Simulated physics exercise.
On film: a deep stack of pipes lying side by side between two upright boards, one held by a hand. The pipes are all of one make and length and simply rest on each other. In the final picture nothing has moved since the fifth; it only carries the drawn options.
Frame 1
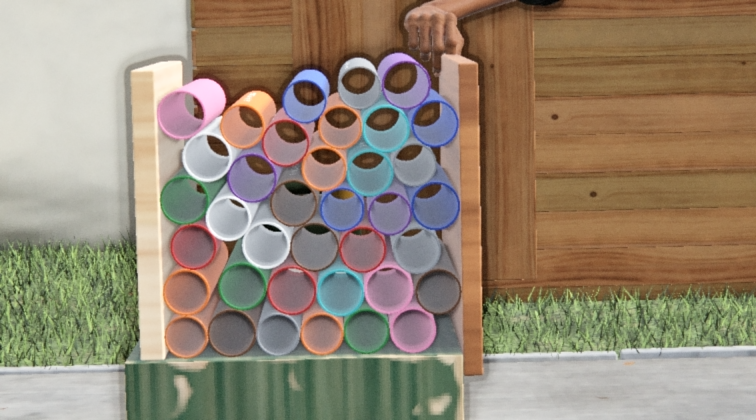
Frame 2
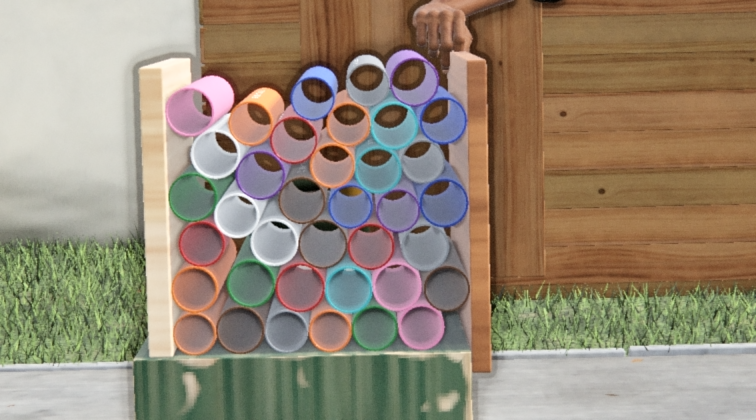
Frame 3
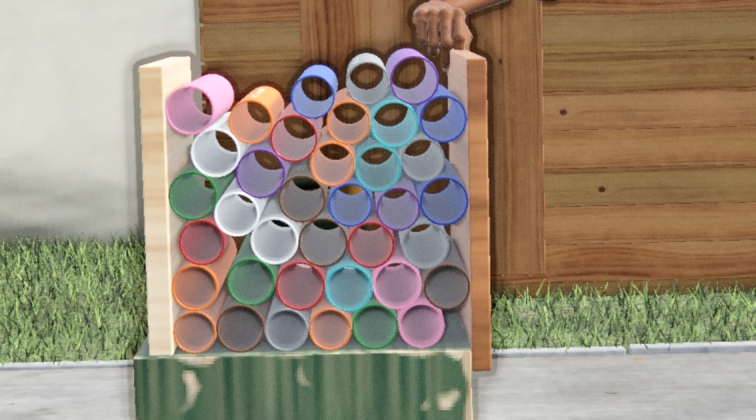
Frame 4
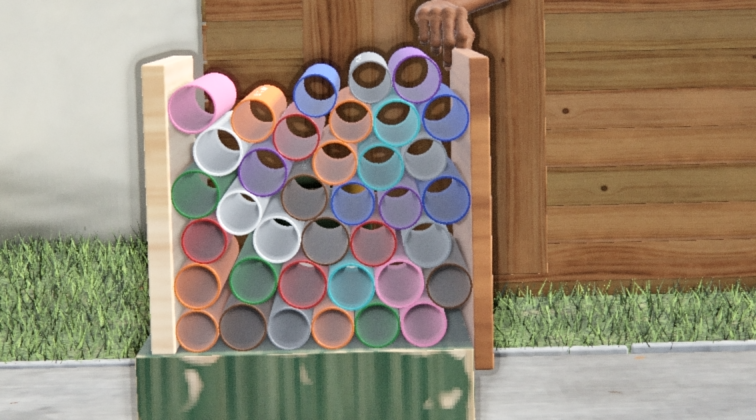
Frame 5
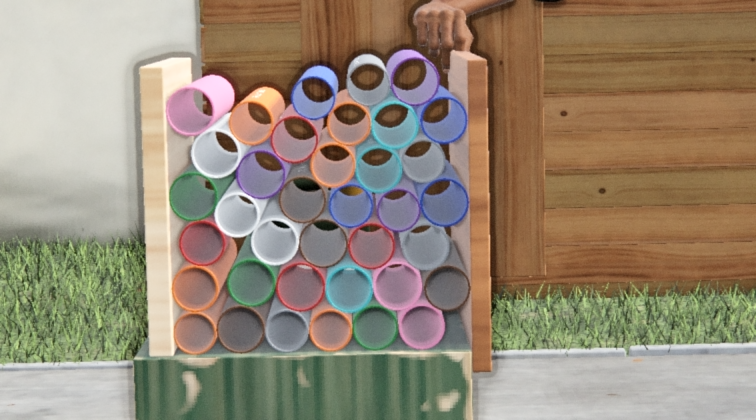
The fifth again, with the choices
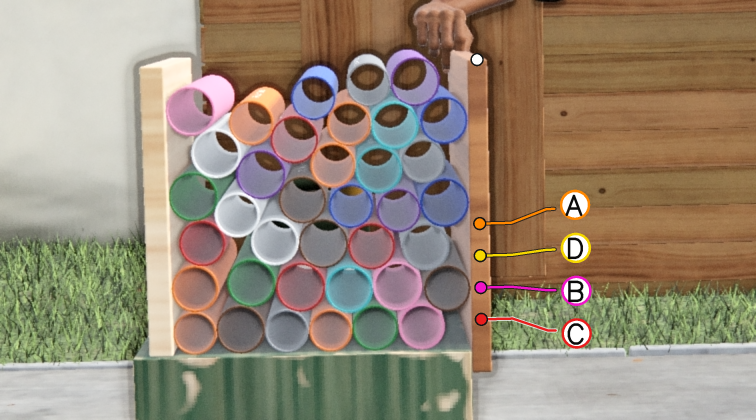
A hand rests atop the right board while the stacked colourful pipes stay almost completely still.
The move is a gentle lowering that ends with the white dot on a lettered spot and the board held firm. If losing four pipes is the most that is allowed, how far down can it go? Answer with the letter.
Down to A.
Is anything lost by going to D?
At D: Yes.
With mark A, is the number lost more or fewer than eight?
At A, fewer than eight.
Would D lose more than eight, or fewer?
At D, fewer than eight.
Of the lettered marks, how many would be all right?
One of them.
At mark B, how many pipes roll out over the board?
At B the number is six.
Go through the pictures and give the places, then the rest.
A blue pipe (304, 102); side board (459, 200); an orange pipe (186, 336), in the first frame.
An orange pipe (195, 333); a pink pipe (422, 326), in the second frame.
An orange pipe (195, 288); a red pipe (202, 243), in the third frame.
A white pipe (240, 212); a purple pipe (263, 172), in the fourth frame.
A red pipe (295, 140); a blue pipe (313, 98); side board (468, 197), in the fifth frame.
On the marked copy, A at (479, 224); B at (481, 288); C at (481, 319); D at (480, 256); the white dot at (477, 60).
Following A. Soon after the start, top of the board (468, 134).
Later, top of the board (469, 216).
In the end, top of the board (470, 223), two out over the board.
As for the rest, B more than four out over the board; C more than four out over the board; D more than four out over the board.
